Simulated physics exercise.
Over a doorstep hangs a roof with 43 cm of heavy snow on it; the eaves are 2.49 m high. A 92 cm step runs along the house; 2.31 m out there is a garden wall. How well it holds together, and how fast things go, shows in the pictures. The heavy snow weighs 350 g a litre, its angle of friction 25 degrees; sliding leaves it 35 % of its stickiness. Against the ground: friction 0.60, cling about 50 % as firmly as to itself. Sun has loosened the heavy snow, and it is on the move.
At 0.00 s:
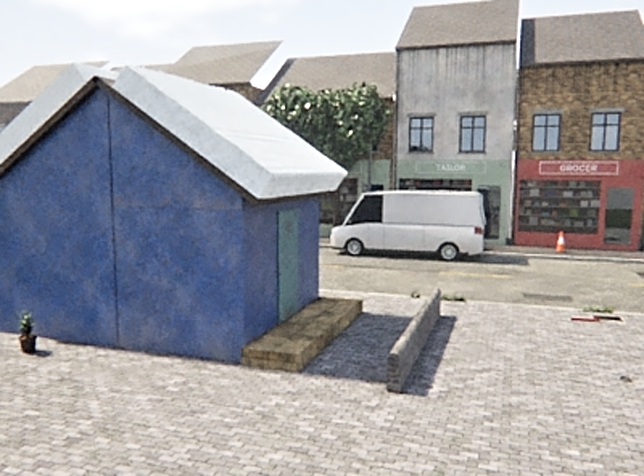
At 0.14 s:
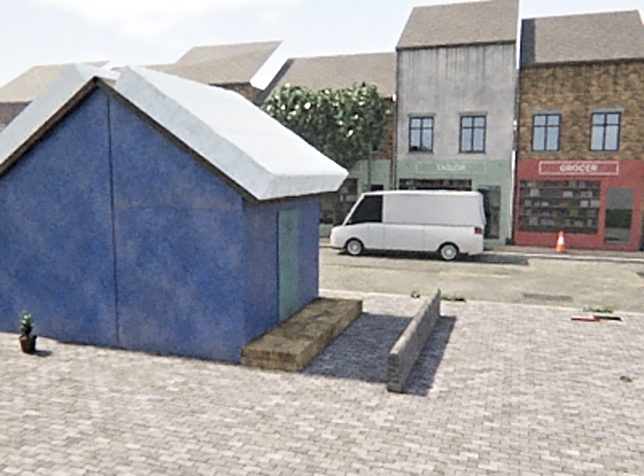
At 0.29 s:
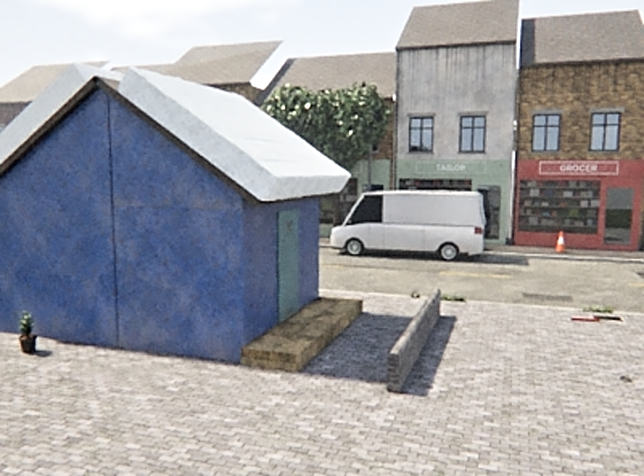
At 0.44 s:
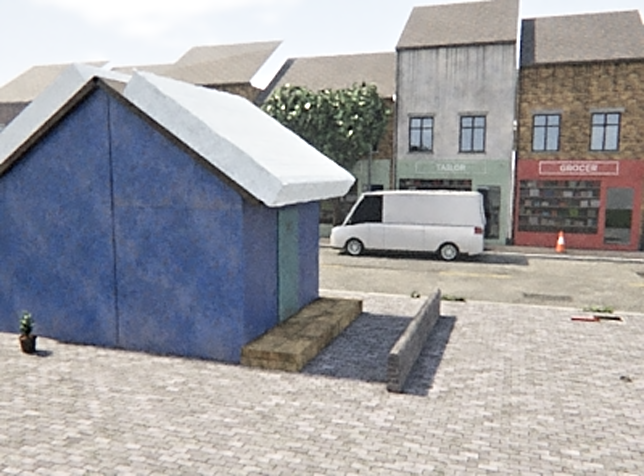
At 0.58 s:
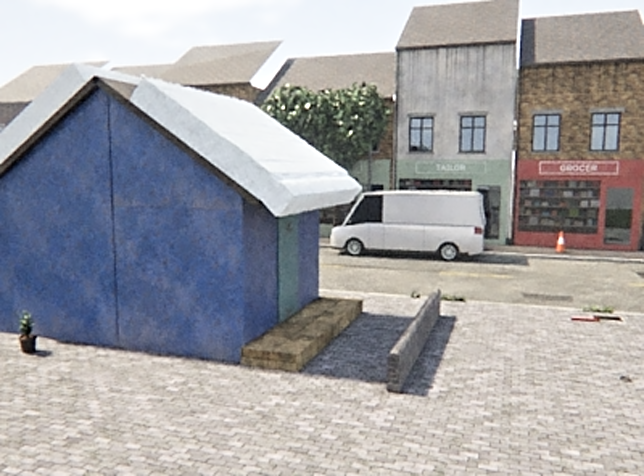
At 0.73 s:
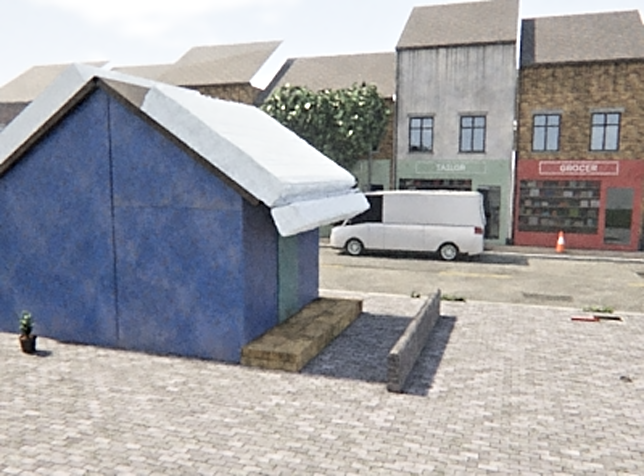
On a paved square across from a tailor and a grocer, a thick layer of snow on a small blue house slid slowly down the right side of the roof, then cracked as its edge pushed out past the eaves.
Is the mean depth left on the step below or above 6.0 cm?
The result is below 6.0 cm.
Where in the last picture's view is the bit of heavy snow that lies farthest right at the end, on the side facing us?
At about (570, 405).
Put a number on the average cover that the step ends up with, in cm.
Some 1 cm.
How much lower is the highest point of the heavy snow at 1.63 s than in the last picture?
About 1.5 m.
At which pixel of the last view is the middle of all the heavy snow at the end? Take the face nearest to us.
Near (371, 360).
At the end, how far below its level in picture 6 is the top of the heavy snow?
Some 3.3 m.
After 1.14 s, 69 % of the snow is still up on the roof and 31 % is falling or down.
After 1.63 s, 18 % of the snow is still up on the roof and 82 % is falling or down.
After 2.11 s, none of the snow is still up on the roof and all is falling or down.
After 2.60 s, none of the snow is still up on the roof and all is falling or down.
After 3.50 s, at the end, none of the snow is still up on the roof and the snow on the step is 9 mm deep on average.
